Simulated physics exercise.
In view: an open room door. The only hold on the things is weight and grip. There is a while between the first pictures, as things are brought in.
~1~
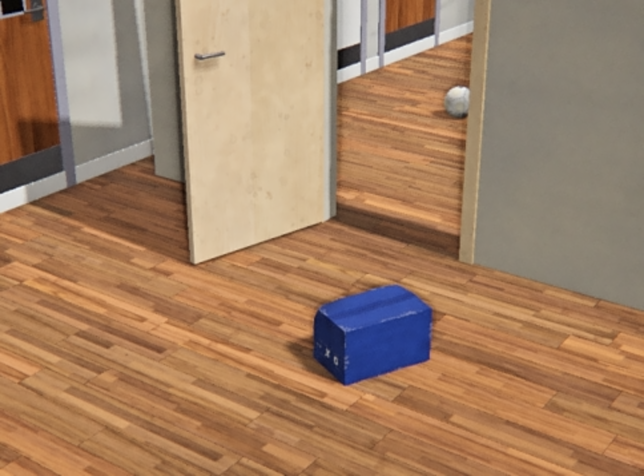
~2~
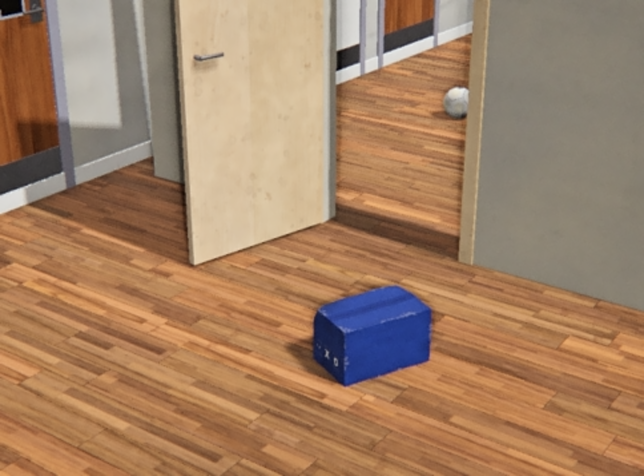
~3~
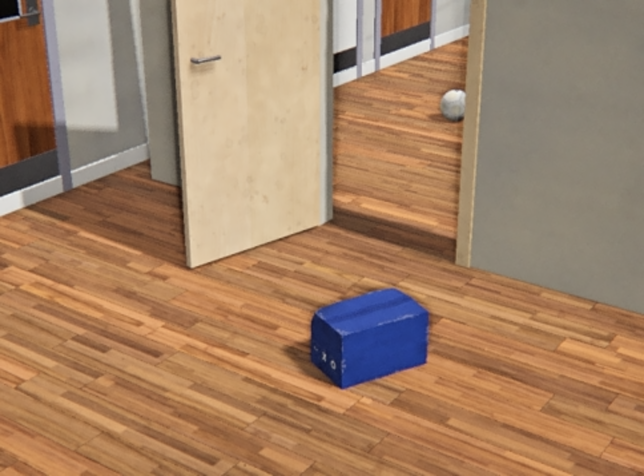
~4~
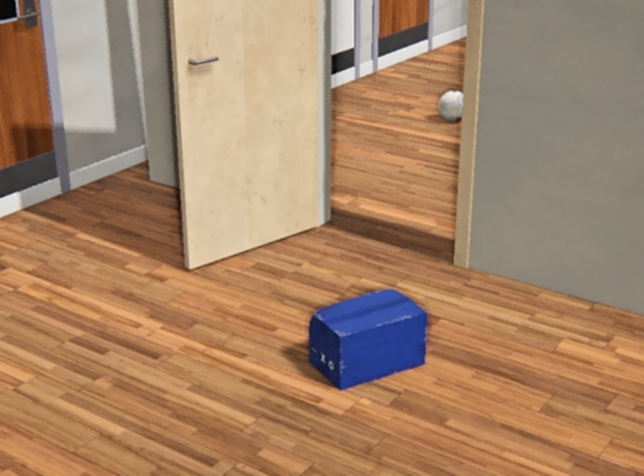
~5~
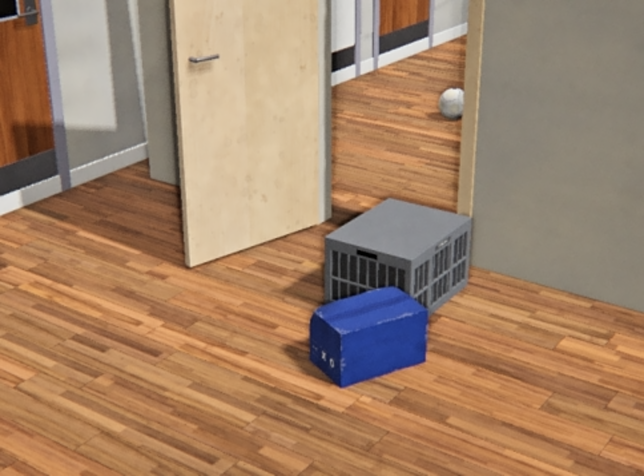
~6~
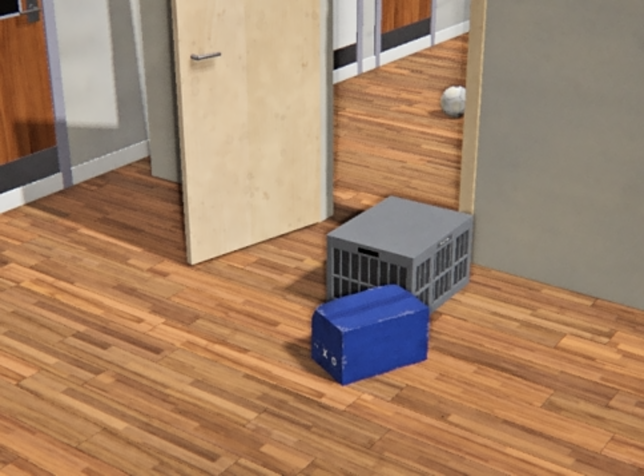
Open room door standing still beside a blue box on a wooden floor, a grey chest then appearing behind the box.
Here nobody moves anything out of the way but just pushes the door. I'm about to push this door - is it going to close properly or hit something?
The opening stays partly uncovered.
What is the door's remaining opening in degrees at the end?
It stays open at around 45°.
Then, 0.50 s past the last view, open by 91°.
Then, 0.70 s past the last view, open by 79°.
Then, 1.00 s past the last view, open by 57°.
Then, 1.20 s past the last view, open by 46°; grey chest displaced a little near (404, 260).
Finally, open by 45°; both still in place. Final places as the last picture's camera would see them, grey chest near (406, 261).
